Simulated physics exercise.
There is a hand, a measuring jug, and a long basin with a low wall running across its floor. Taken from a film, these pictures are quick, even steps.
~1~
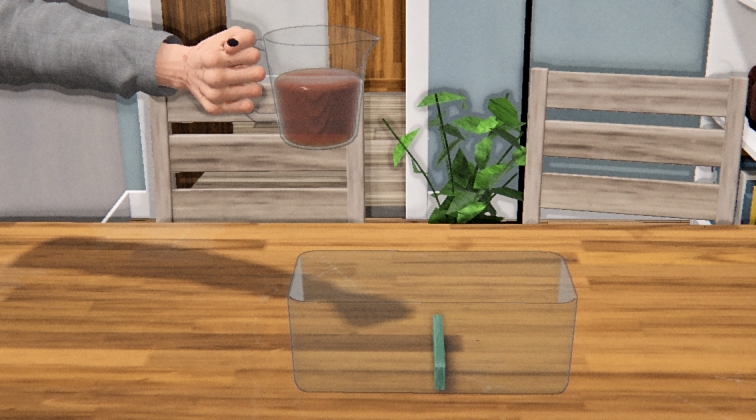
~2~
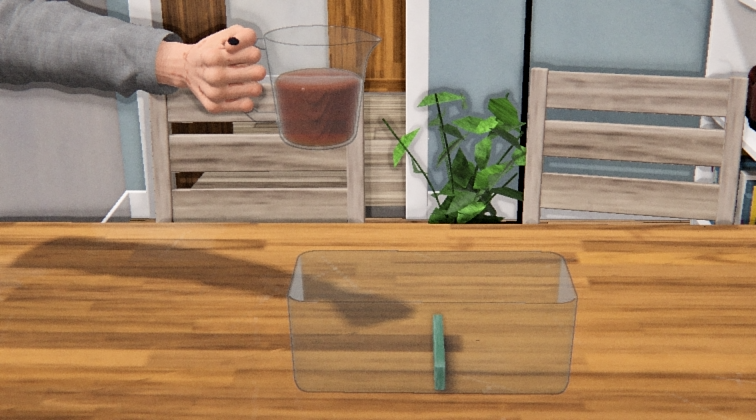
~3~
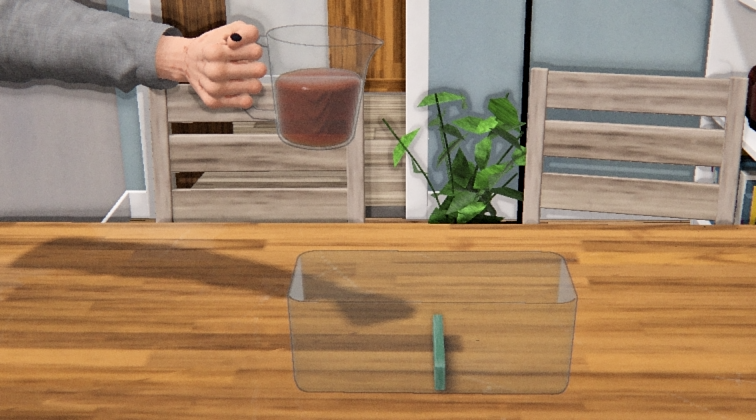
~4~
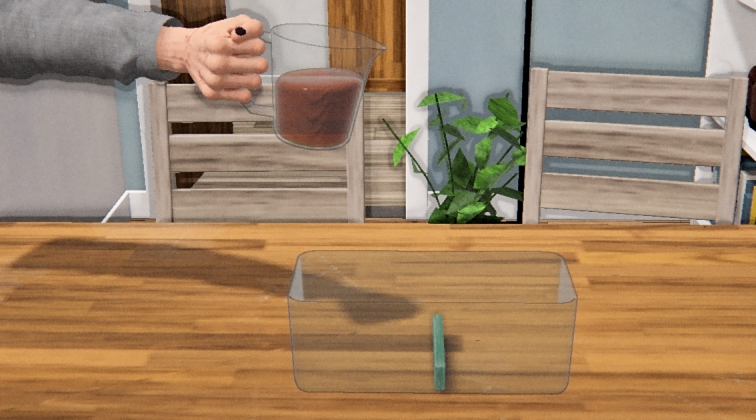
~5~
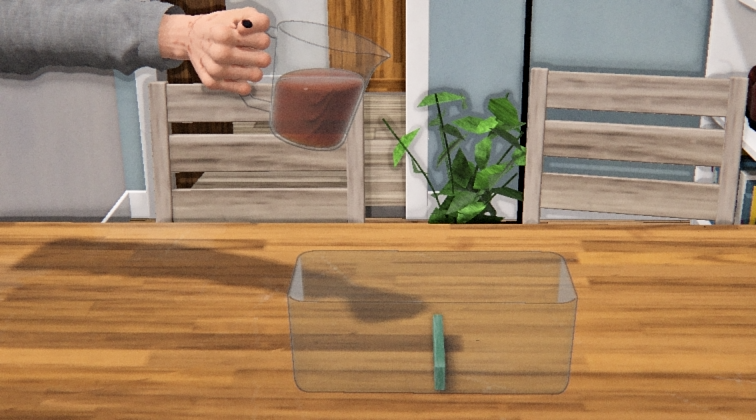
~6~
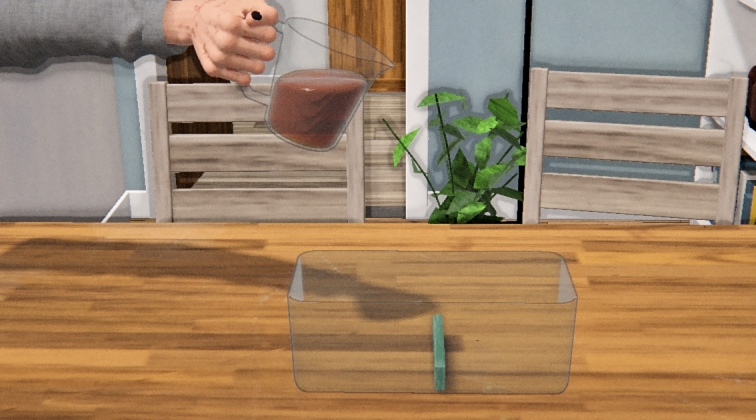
A hand in a grey sleeve at the upper left holds a clear measuring jug of reddish-brown liquid above a wooden table, seen from the front by a still camera. Below sits a long, clear basin with a low green wall inside, and behind are two pale wooden chairs and a leafy plant. The hand, nearly still at first, gradually tilts the jug rightward, the liquid staying inside.
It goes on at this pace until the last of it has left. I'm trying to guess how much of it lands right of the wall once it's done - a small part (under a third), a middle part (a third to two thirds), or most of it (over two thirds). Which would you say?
I'd say most of it, over two thirds.
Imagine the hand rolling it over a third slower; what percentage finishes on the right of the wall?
Around 80 percent ends up there.
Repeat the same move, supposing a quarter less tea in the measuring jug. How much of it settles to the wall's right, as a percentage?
I'd reckon close to 75 %.
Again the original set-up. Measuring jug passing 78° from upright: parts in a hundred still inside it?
It still holds around 85 per cent there.
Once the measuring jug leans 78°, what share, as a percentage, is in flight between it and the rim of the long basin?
About 15 per cent.
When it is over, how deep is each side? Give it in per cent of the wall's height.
Left 10 per cent, right 60.
A moment on, the measuring jug is tipped on its side and 83 per cent is still to pour, 0 is left of the wall and 0 right of it.
Next, the measuring jug is tipped on its side and 24 per cent is still to pour, 2 is left of the wall and 37 right of it.
Then the measuring jug is tipped on its side and 2 per cent is still to pour, 8 is left of the wall and 78 right of it.
Later the measuring jug is tipped on its side and 0 per cent is still to pour, 12 is left of the wall and 83 right of it.
At rest 14 per cent lies left of the wall, 82 right of it and 4 outside.
